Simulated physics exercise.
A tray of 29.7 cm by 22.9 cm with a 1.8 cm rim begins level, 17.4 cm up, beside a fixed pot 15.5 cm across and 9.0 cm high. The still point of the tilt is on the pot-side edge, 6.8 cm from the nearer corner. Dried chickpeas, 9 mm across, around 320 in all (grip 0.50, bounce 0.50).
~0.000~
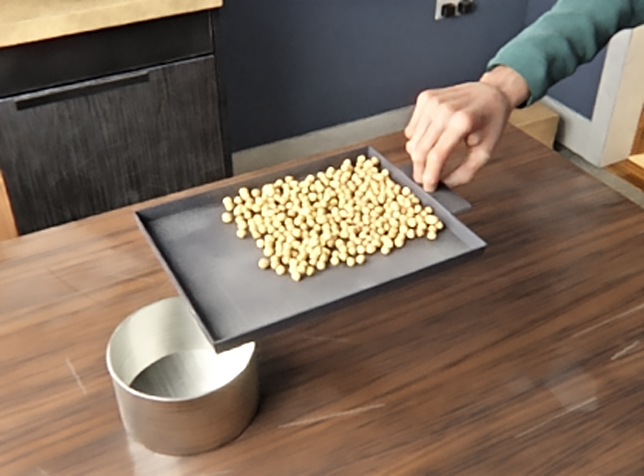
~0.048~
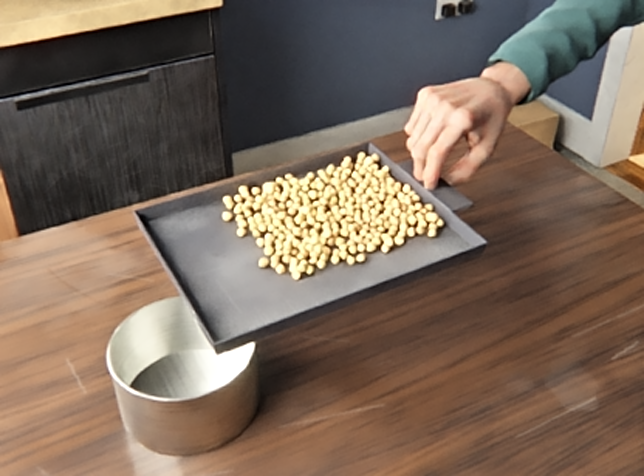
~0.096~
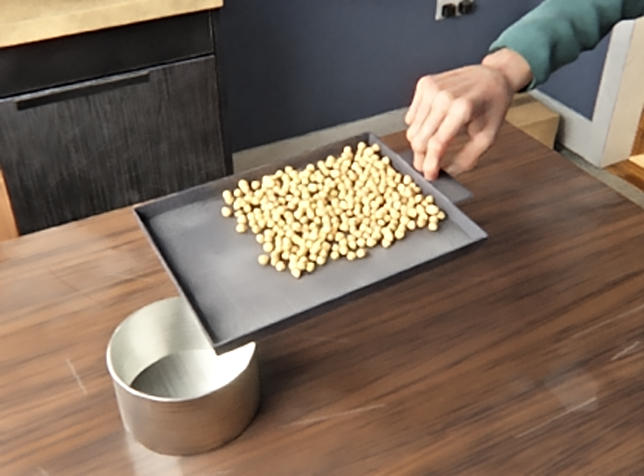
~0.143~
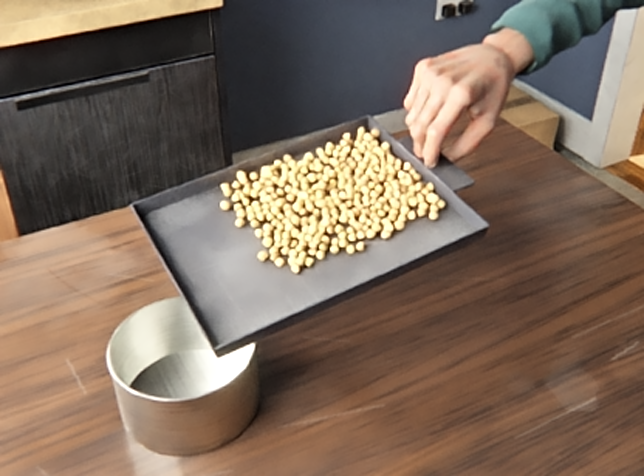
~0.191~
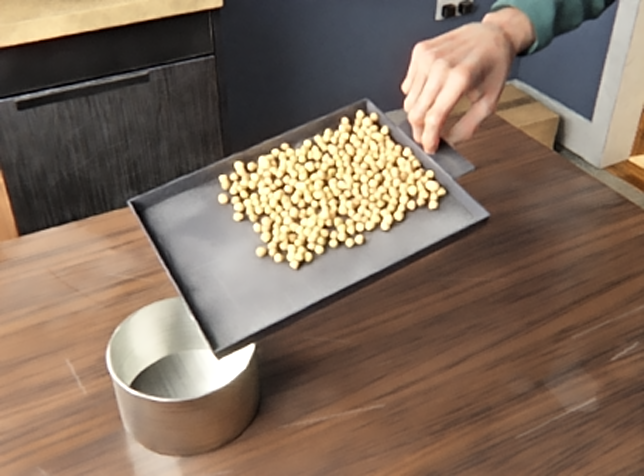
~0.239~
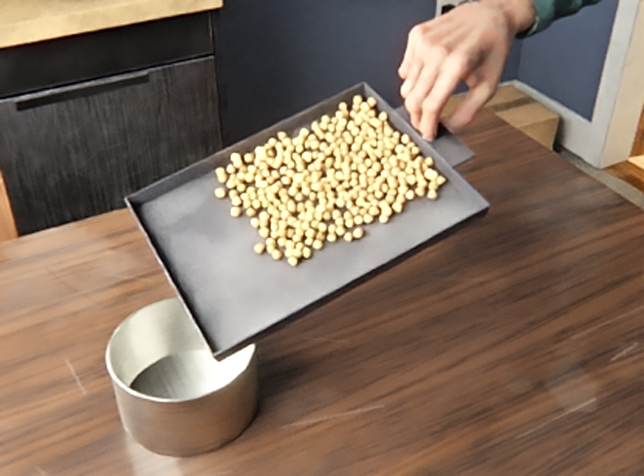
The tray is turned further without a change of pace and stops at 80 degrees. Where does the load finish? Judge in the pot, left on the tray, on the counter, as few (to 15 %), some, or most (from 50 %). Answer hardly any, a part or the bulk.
In the pot: Hardly any; left on the tray: A part; on the counter: The bulk.
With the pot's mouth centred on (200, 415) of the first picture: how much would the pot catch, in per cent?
Some 65 per cent.
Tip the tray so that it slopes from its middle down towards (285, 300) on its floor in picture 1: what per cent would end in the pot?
Some 0 per cent.
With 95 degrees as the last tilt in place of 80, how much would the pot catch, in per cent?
It would be near 10 per cent.
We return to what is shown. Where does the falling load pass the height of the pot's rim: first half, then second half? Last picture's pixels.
At about (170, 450), then at (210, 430).
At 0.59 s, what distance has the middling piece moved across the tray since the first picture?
About 10 cm.
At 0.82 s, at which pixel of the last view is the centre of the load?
Near (205, 333).
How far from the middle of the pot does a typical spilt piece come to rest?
About 18 cm.
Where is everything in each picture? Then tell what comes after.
The first frame shows tray tilt 0 degrees, front corners at (215, 341) and (483, 244); middle of the pieces at (336, 216); pot at (182, 344).
The second frame shows tray tilt 1 degrees, front corners at (215, 341) and (484, 241); middle of the pieces at (336, 213).
The third frame shows tray tilt 3 degrees, front corners at (215, 343) and (485, 235), lowest corner left front; middle of the pieces at (336, 207).
The fourth frame shows tray tilt 7 degrees, front corners at (215, 346) and (485, 224), lowest corner left front; middle of the pieces at (335, 198).
The fifth frame shows tray tilt 12 degrees, front corners at (214, 349) and (486, 214), lowest corner left front; middle of the pieces at (334, 188).
The sixth frame shows tray tilt 16 degrees, front corners at (214, 352) and (486, 204), lowest corner left front; middle of the pieces at (332, 178); pot at (182, 344). The tray's pace is about 90 degrees a second.
After 0.59 s, tilt 47 degrees; the tray holds 100 %, the pot 0 %.
Then, at 0.82 s, tilt 68 degrees; the tray holds 75 %, the pot 0 %.
After 1.16 s, tilt 80 degrees; the tray holds 40 %, the pot 0 %.
At rest (2.0 s), pot 0 %, tray 30 %, counter 70 %.
